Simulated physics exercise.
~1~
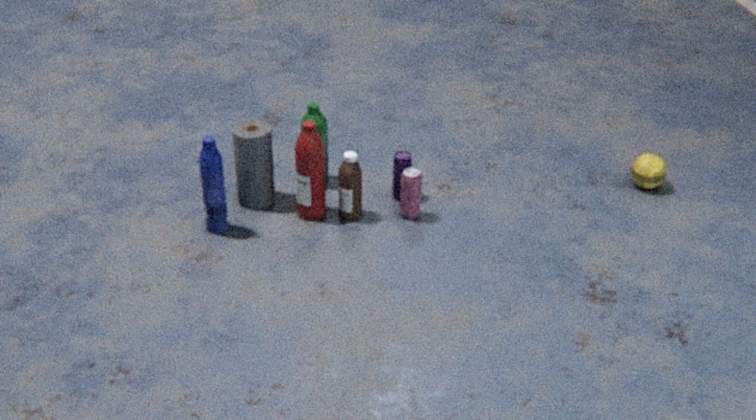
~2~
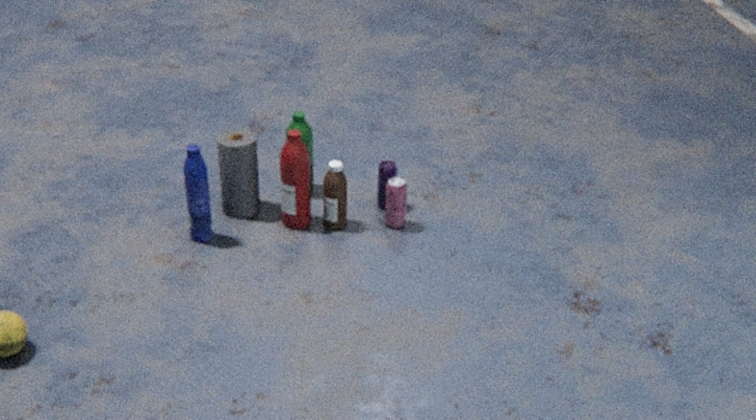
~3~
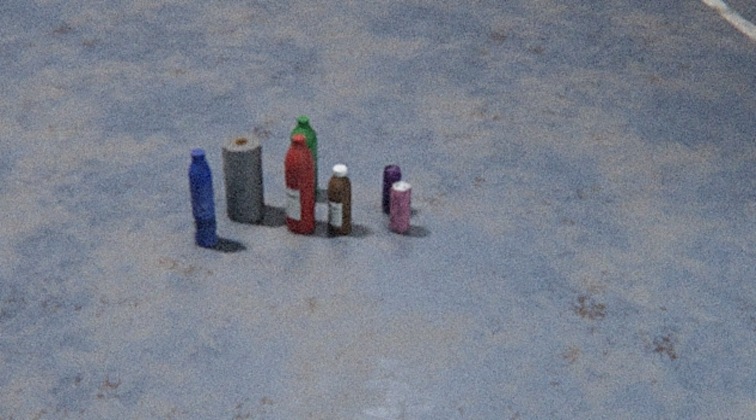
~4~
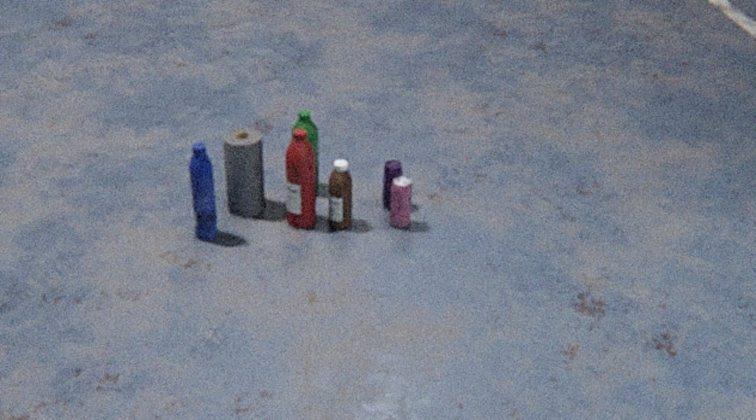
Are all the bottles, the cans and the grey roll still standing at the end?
Yes, the bottles, the cans and the grey roll are all still upright in their places after the yellow ball has gone out of view.
On a blotchy blue floor, a yellow ball rolls out left while the group stays standing.
